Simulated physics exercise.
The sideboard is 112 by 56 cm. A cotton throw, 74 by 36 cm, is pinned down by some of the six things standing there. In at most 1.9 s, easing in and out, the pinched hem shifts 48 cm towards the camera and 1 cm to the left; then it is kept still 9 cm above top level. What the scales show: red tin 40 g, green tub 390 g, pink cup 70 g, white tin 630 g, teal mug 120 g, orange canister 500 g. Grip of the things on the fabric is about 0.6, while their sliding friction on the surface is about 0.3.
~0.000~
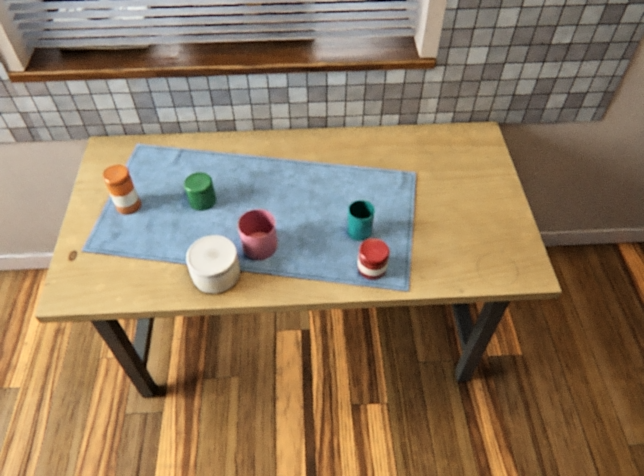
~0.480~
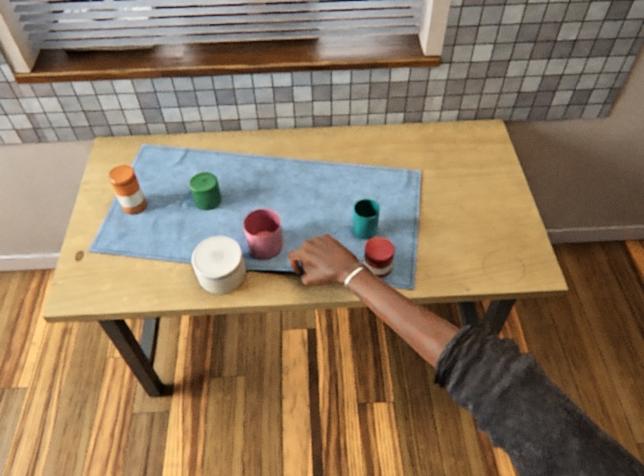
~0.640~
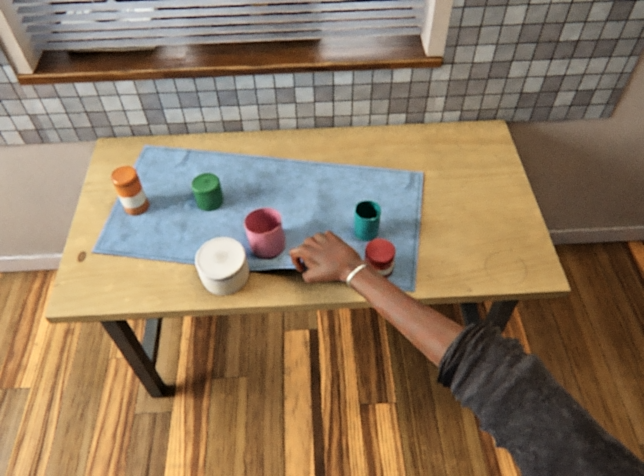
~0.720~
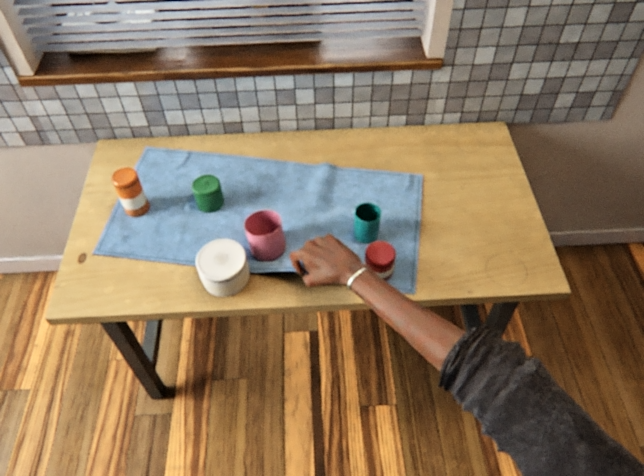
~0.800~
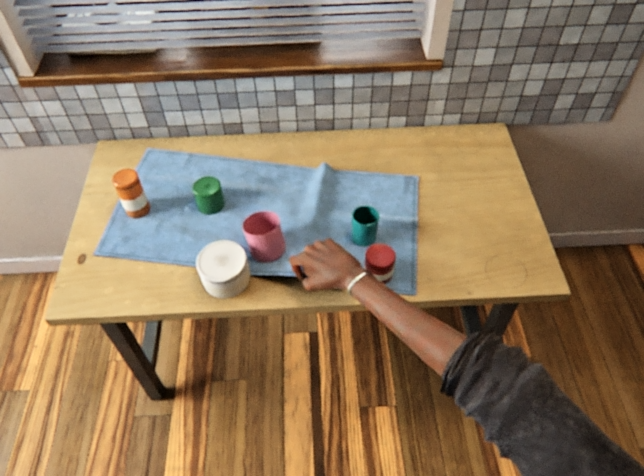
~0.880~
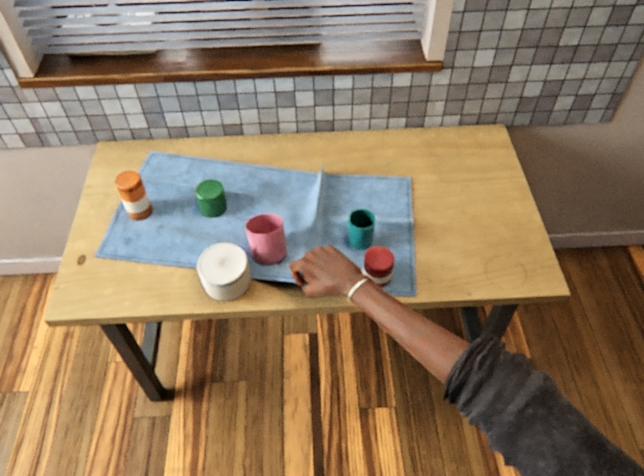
Hand pinching the near hem of a blue cloth on a wooden table, shifting it slightly, wrinkling it among six colourful containers.
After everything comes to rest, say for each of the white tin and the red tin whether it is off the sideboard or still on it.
In the end white tin: Off. Red tin: Off.
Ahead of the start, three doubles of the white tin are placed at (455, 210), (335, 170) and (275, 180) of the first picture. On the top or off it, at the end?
First keeps its place, second leaves the top, third leaves the top.
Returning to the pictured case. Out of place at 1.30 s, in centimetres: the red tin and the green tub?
For the red tin, 15 centimetres, and for the green tub, 15 centimetres.
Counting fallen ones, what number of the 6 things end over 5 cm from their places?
6 in all.
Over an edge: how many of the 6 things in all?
I make it 5.
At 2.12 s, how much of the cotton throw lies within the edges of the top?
I'd estimate close to 0 per cent.
By 1.3 s, 90 % of the cotton throw is still over the top; red tin 13 cm off its start, white tin 9 cm off its start, green tub 13 cm off its start.
By 1.7 s, 50 % of the cotton throw is still over the top; red tin over the edge, white tin over the edge, teal mug over the edge.
By 2.1 s, 0 % of the cotton throw is still over the top; red tin over the edge, white tin over the edge, green tub over the edge.
By 2.5 s, 0 % of the cotton throw is still over the top; red tin over the edge, white tin over the edge, green tub over the edge.
By 4.1 s, 0 % of the cotton throw is still over the top; red tin over the edge, white tin over the edge, green tub over the edge, pink cup over the edge.
